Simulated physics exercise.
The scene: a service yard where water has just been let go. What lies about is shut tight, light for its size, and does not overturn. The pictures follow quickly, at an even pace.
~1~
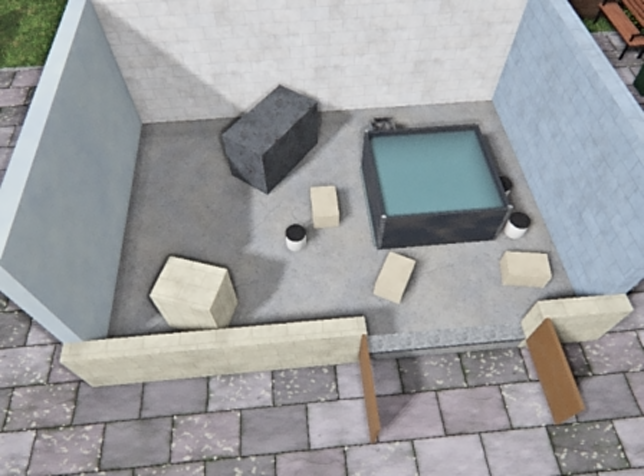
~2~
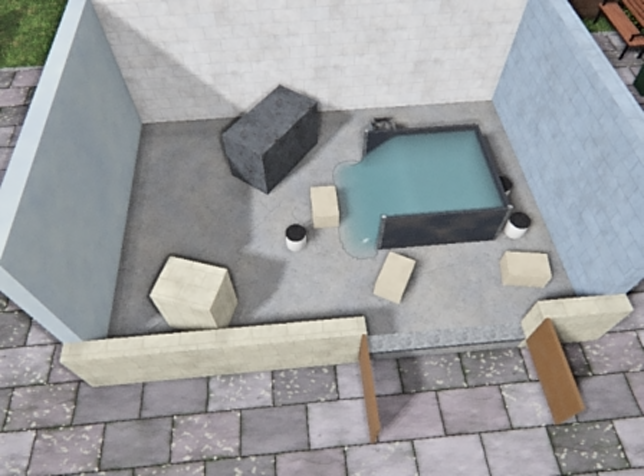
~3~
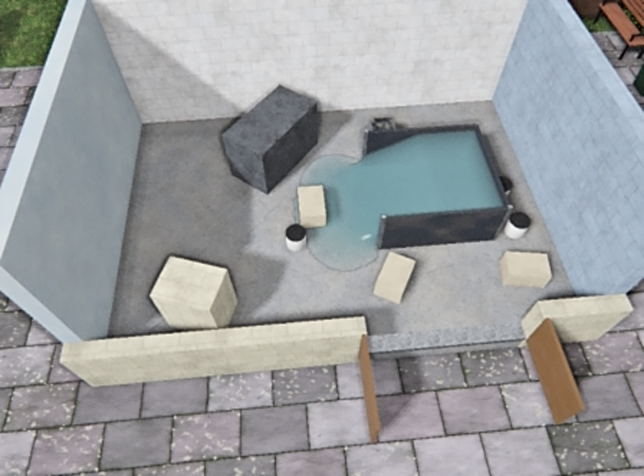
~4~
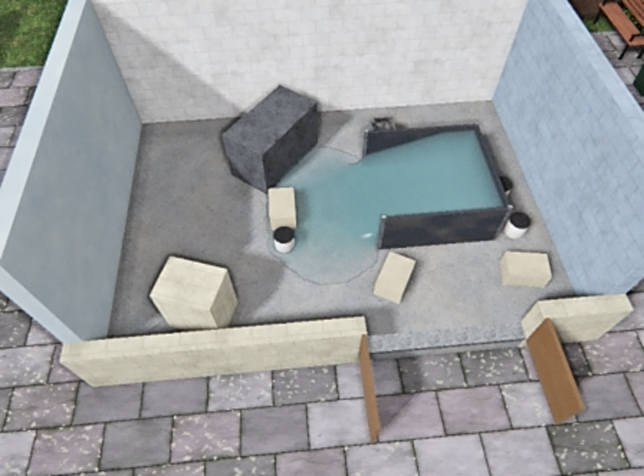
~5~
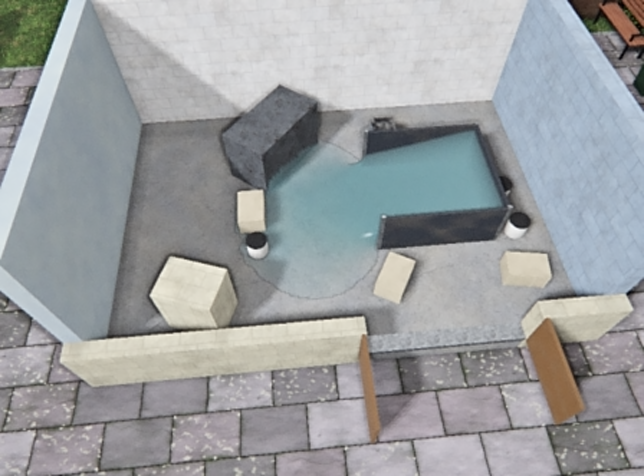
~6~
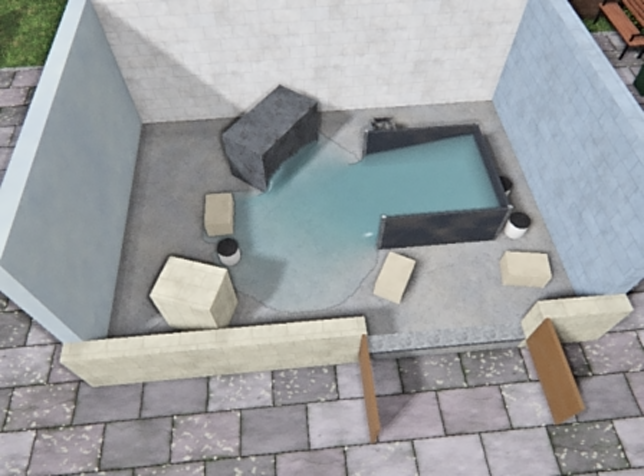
Water poured out of the left side of a dark square tank and spread across the grey floor, pushing a small pale block leftward, then carrying a little black-topped pail along with it.
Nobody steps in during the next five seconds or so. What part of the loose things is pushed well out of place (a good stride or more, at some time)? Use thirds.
Share: From one to two thirds.
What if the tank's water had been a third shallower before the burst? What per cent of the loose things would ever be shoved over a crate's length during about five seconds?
Some 30 per cent.
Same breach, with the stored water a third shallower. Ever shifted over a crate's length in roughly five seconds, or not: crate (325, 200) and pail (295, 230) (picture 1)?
In turn: Yes, moved that far.
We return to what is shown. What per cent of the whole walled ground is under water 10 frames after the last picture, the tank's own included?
Near 55 in a hundred.
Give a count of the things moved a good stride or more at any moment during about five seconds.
It comes to 4.
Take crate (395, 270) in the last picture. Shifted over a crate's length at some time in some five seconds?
Verdict: Moved that far.
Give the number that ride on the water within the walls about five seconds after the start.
The number is 4.
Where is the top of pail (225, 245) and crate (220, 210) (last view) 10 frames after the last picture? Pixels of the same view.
Around (126, 330) and (126, 205).
A moment on, 2 of 7 are well off their spots; 0 afloat.
Next, 2 of 7 are well off their spots; 2 afloat.
Later, 3 of 7 are well off their spots; 2 afloat.
In the end, 4 of 7 are well off their spots, and 4 have been at some point; 4 afloat.
